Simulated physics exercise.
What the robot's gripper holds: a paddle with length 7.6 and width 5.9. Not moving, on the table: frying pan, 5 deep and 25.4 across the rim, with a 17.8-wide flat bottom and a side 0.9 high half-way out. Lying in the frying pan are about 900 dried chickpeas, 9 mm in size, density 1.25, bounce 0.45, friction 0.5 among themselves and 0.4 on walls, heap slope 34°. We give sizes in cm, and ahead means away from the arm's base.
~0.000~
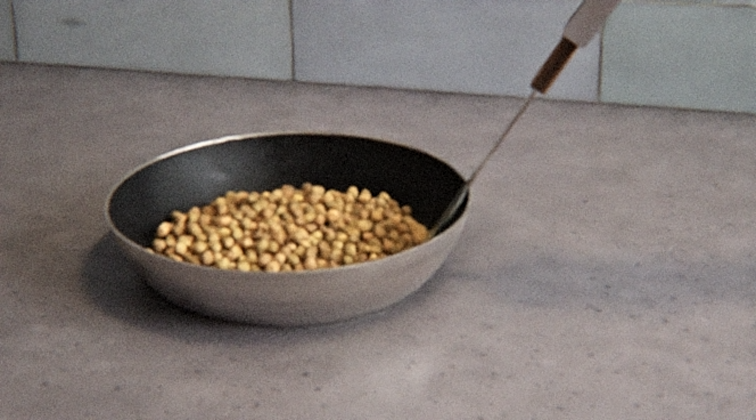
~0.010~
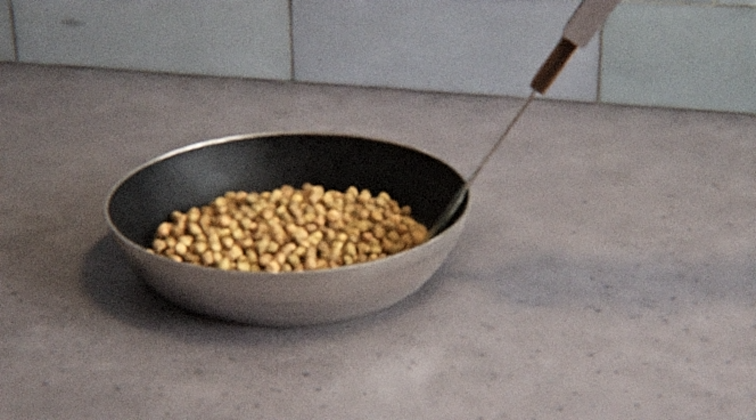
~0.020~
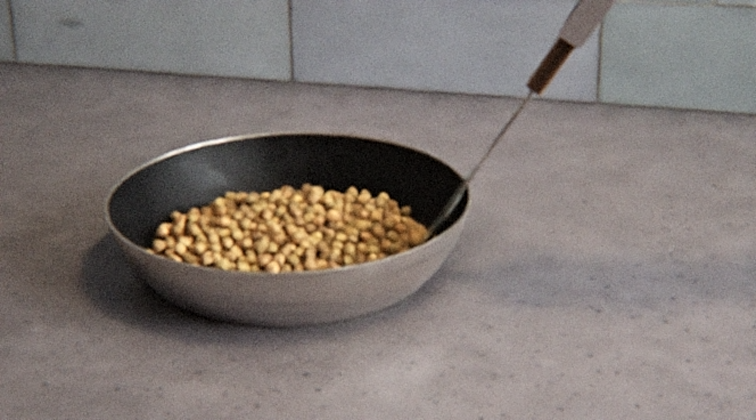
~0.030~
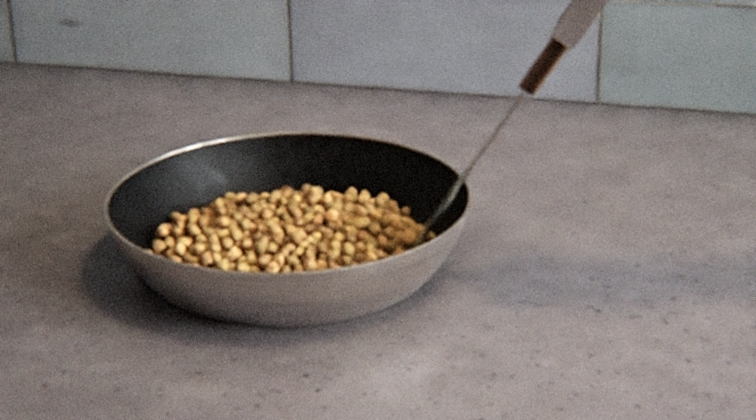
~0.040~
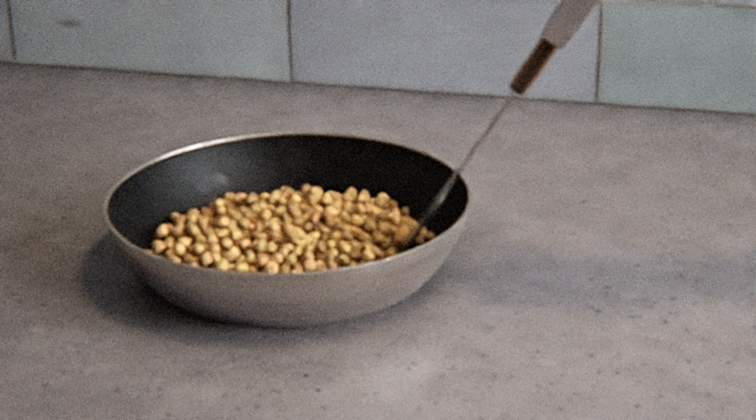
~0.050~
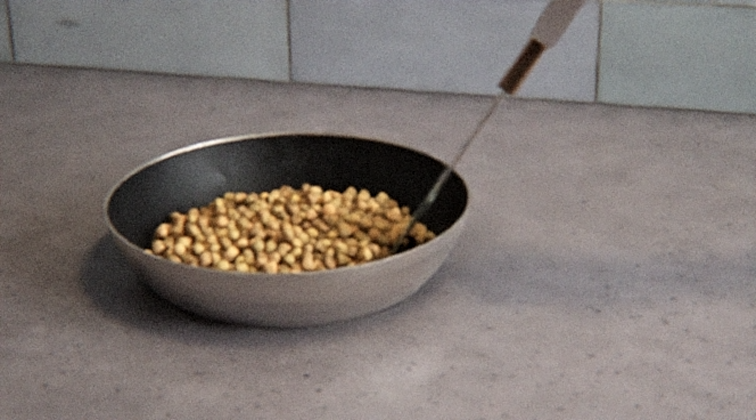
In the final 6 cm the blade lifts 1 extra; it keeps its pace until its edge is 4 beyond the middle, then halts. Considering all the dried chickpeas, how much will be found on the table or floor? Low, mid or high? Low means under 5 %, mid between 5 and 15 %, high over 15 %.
Low.
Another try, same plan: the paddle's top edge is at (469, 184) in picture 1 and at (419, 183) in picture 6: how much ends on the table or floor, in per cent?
Some 0 percent ends up on the table or floor.
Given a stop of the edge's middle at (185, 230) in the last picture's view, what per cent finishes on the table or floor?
Approximately 0 per cent, I reckon.
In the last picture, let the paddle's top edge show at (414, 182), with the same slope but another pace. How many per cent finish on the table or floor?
Estimate: Close to 0 %.
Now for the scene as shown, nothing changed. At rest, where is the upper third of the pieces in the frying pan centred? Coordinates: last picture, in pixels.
Pixel position: Approx. (204, 221).
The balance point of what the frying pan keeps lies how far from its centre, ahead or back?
About 3.0 centimetres ahead.
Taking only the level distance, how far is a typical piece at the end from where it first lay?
It comes to some 2 cm.
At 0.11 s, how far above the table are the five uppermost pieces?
About 4 cm.
After 0.11 s, sloping 58°, highest piece 5 above the table; 900 in the frying pan.
After 0.16 s, sloping 58°, highest piece 5 above the table; 900 in the frying pan.
After 0.39 s, sloping 58°, highest piece 4 above the table; 900 in the frying pan.
After 1.44 s, sloping 58°, highest piece 4 above the table; 900 in the frying pan.
In the end, 900 in the frying pan. That is 0 % on the table or floor.
